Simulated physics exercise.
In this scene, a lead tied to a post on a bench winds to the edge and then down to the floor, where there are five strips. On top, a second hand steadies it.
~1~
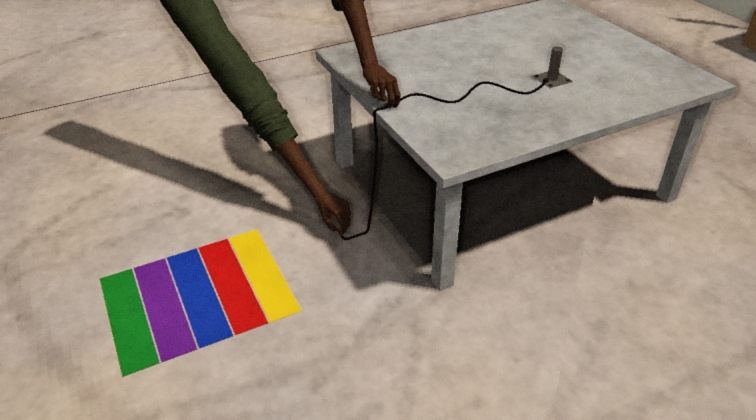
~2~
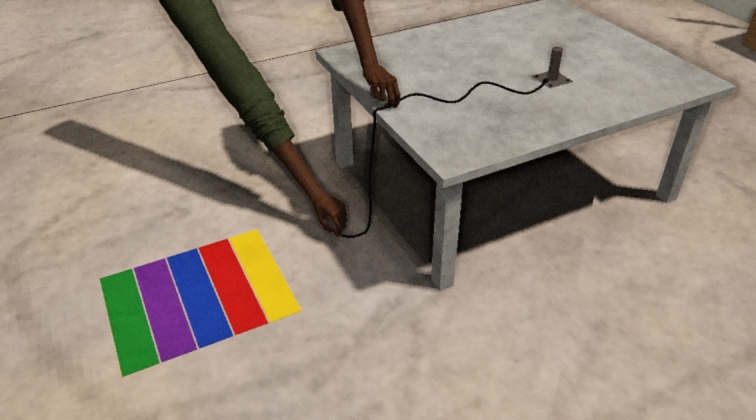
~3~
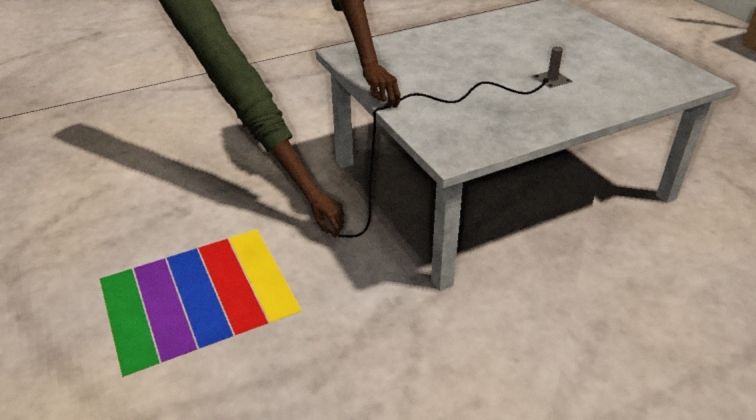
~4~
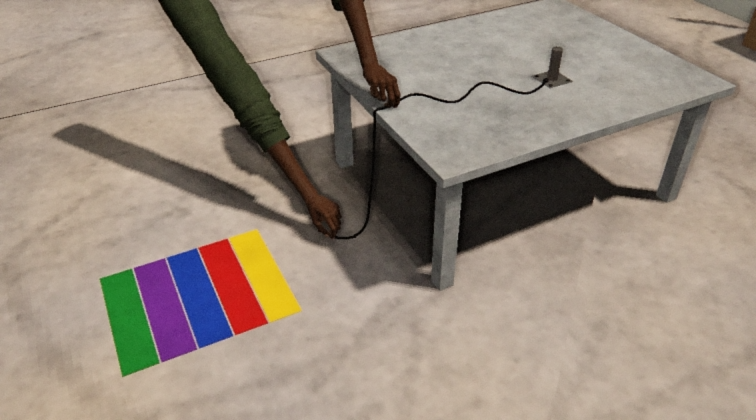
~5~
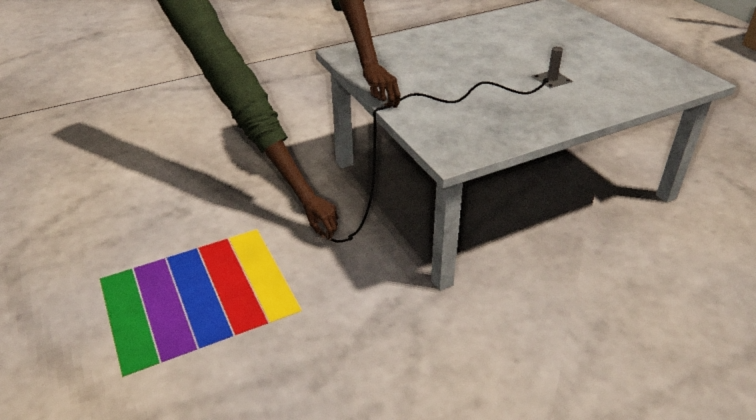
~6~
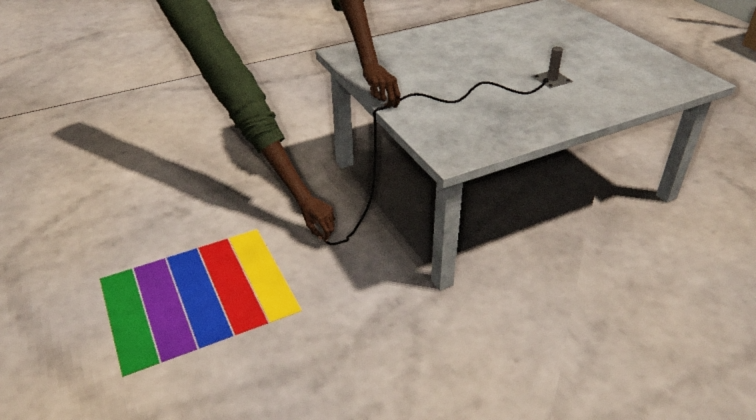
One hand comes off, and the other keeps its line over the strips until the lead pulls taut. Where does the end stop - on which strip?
On the blue strip.
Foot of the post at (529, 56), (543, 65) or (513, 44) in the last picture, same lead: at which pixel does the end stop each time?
Respectively (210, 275), (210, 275) and (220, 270).
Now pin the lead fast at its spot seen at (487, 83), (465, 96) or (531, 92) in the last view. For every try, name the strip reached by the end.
The colour under the end would be red in the first try, red in the second and blue in the third.
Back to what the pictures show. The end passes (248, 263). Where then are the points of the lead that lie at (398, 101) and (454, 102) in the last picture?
Approx. (374, 128); approx. (422, 102).
Soon after, end near (248, 263); over yellow.
After that, end near (215, 274); over red.
At the stop, end near (195, 280); over blue. It halts on the blue strip.
